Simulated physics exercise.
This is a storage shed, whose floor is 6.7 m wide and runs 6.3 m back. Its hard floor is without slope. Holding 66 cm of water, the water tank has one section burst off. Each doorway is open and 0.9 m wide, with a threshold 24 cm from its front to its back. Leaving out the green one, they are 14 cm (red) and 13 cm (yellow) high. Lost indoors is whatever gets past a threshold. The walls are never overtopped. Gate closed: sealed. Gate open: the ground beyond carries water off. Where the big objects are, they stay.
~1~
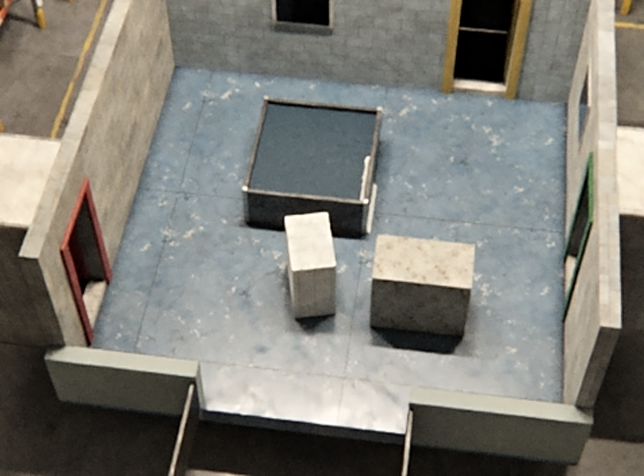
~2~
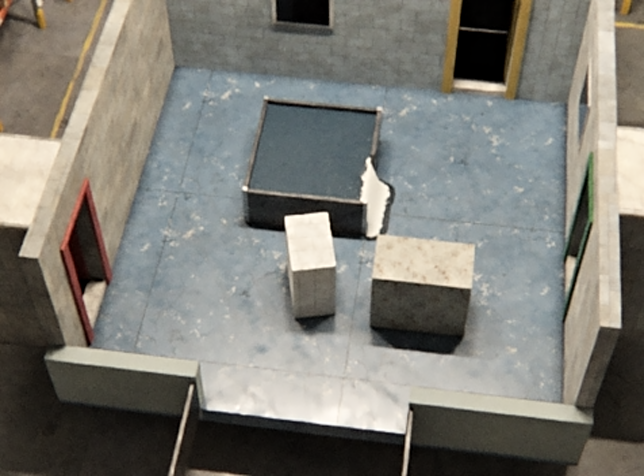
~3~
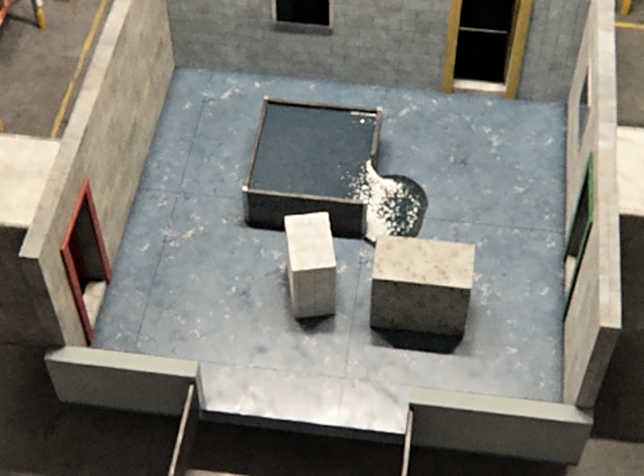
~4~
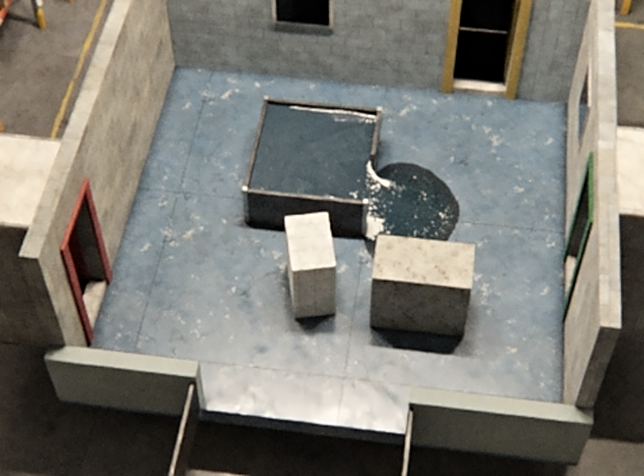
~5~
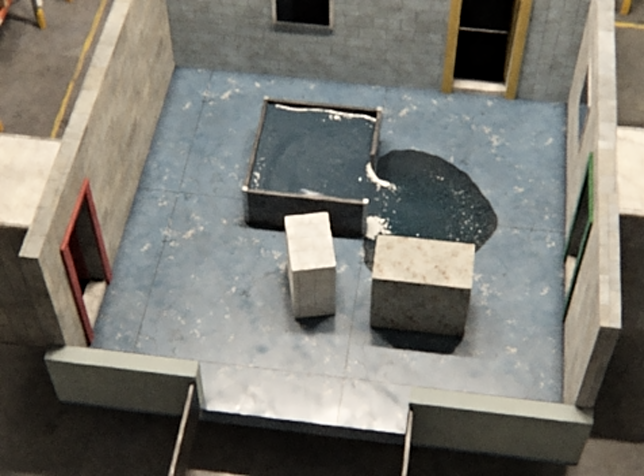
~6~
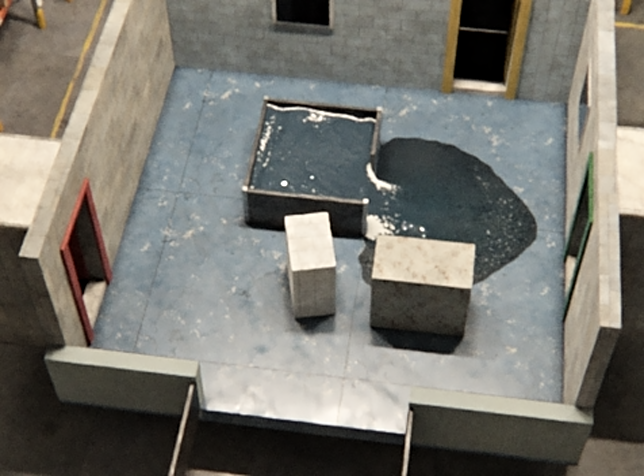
Dark water bursts white and foaming through a gap at the right side of a square tank in a roofless, blue-floored room. It pours onto the floor behind two pale blocks, then spreads rightward in a widening, rounded pool, while the surface inside the tank ripples and lowers slightly.
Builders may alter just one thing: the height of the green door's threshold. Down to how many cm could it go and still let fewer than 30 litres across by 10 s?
I would say down to about 21 cm.
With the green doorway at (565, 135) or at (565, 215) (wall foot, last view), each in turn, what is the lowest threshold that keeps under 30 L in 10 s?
Around 11.5 and 20 cm respectively.
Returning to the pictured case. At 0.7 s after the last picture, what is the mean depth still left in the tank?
44 cm, roughly.
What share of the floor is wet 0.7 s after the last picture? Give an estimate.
I'd say near 25 percent.
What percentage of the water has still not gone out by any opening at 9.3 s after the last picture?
Some 94 %.
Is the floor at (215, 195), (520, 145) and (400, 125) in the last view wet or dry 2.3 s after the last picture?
Point 1: Bone dry; point 2: Awash; point 3: Bone dry.
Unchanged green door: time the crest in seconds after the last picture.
I'd say near 1.4 seconds.
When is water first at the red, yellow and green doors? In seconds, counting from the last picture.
Times: Red = 6.0 s, yellow = 1.3 s, green = 0.4 s.
Then, 0.7 s after the last picture water covers 25 % of the floor, deepest (36 cm) near (376, 217); 23 cm at the green door, 0 litres in over its 20 cm threshold.
Then, 2.3 s after the last picture water covers 35 % of the floor, deepest (27 cm) near (567, 110); 22 cm at the green door, 34 litres in over its 20 cm threshold.
Then, 9.3 s after the last picture water covers 95 % of the floor, deepest (10 cm) near (169, 87); 8 cm at the green door, 38 litres in over its 20 cm threshold.
At the green door as built, the water peaked near 32 cm, 1.3 s after the last picture.
With a threshold of 18.5 cm, 50 litres would have come in within the 10 s; with 25 cm, 11 litres. So under 30 litres takes about 21 cm.
